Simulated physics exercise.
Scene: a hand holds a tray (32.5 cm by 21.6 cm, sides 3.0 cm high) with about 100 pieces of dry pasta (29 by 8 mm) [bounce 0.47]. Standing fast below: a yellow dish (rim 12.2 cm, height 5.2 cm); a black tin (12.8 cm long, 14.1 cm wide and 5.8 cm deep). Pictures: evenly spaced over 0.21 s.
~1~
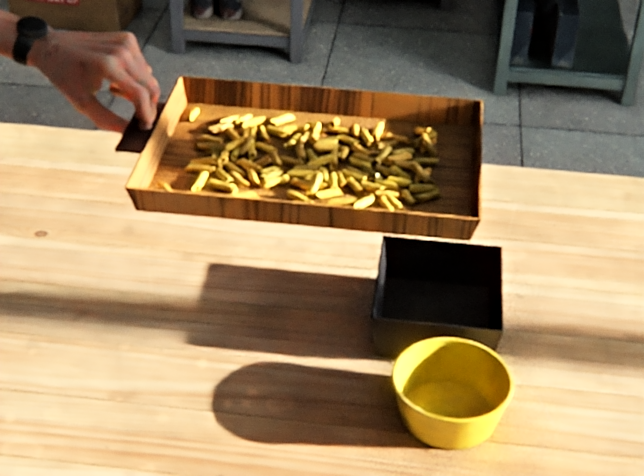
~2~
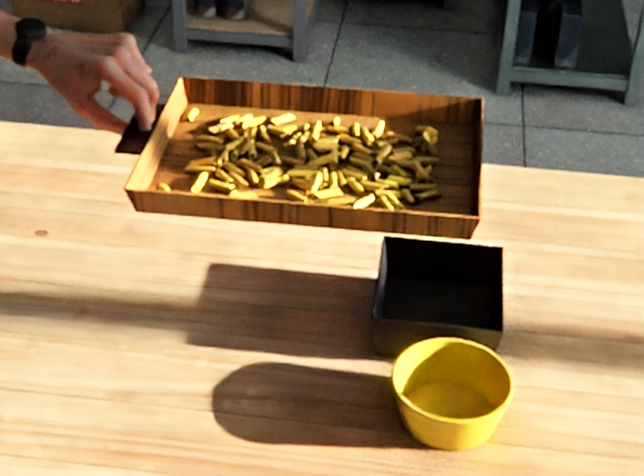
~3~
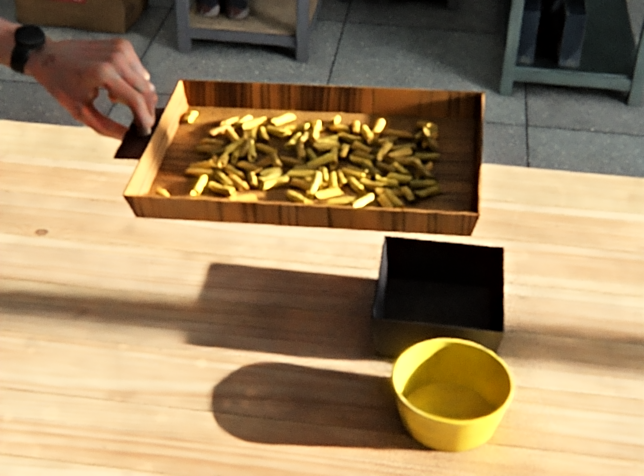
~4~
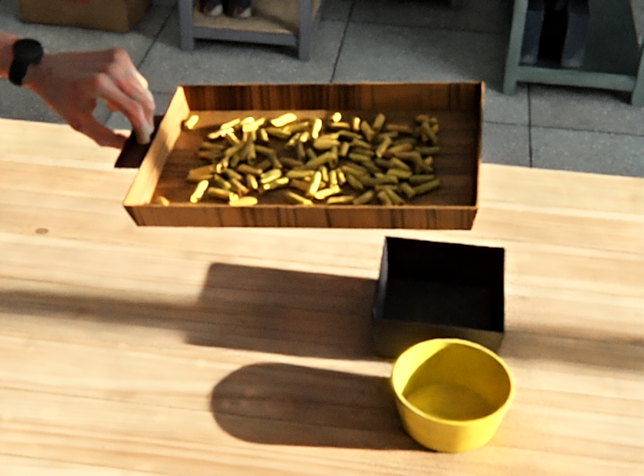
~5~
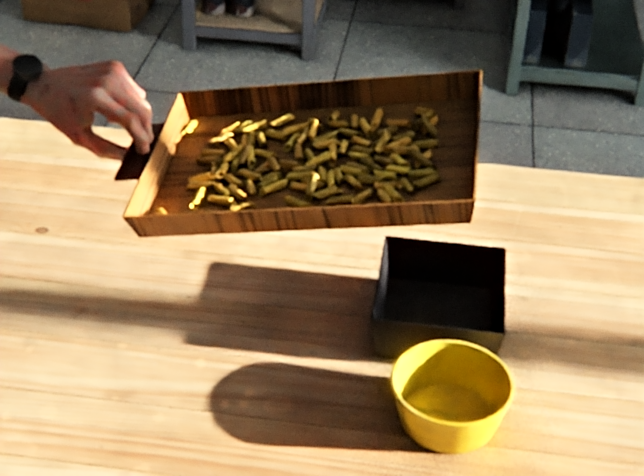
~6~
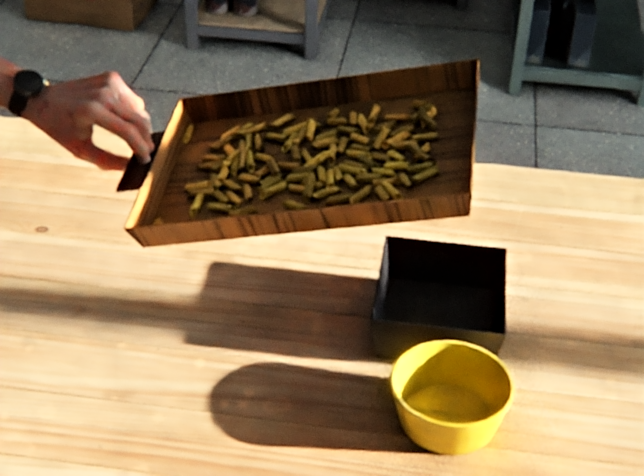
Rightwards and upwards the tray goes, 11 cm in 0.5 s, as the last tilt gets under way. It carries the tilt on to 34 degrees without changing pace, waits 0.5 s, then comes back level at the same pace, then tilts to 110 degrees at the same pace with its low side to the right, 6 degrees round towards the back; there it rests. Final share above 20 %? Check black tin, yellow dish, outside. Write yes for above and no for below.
Black tin: Yes, yellow dish: No, outside everything: Yes.
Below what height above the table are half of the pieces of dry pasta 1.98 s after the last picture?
Median height: Approx. 10 cm.
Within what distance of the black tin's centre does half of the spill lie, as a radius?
22 cm.
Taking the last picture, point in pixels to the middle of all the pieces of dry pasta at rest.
The centre ends up at about (478, 341) in the last view.
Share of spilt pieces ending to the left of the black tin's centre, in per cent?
Close to 10 in a hundred.
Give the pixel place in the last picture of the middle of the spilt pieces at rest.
Roughly at pixel (585, 366).
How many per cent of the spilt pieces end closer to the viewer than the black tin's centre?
Roughly 60 per cent.
Then, 0.76 s after the last picture, tilt 34 degrees; tray 100 %; middle of all pieces on or above the table near (219, 215).
Then, 1.40 s after the last picture, tilt 15 degrees; tray 100 %; middle of all pieces on or above the table near (243, 131).
Then, 1.98 s after the last picture, tilt 74 degrees; tray 40 %, outside 20 %, black tin 10 %, in the air 30 %; middle of all pieces on or above the table near (503, 289).
Then, 2.54 s after the last picture, tilt 110 degrees; yellow dish 10 %, outside 50 %, black tin 40 %; middle of all pieces on or above the table near (504, 338).
In the end, yellow dish 10 %, tray 0 %, outside 50 %, black tin 40 %.
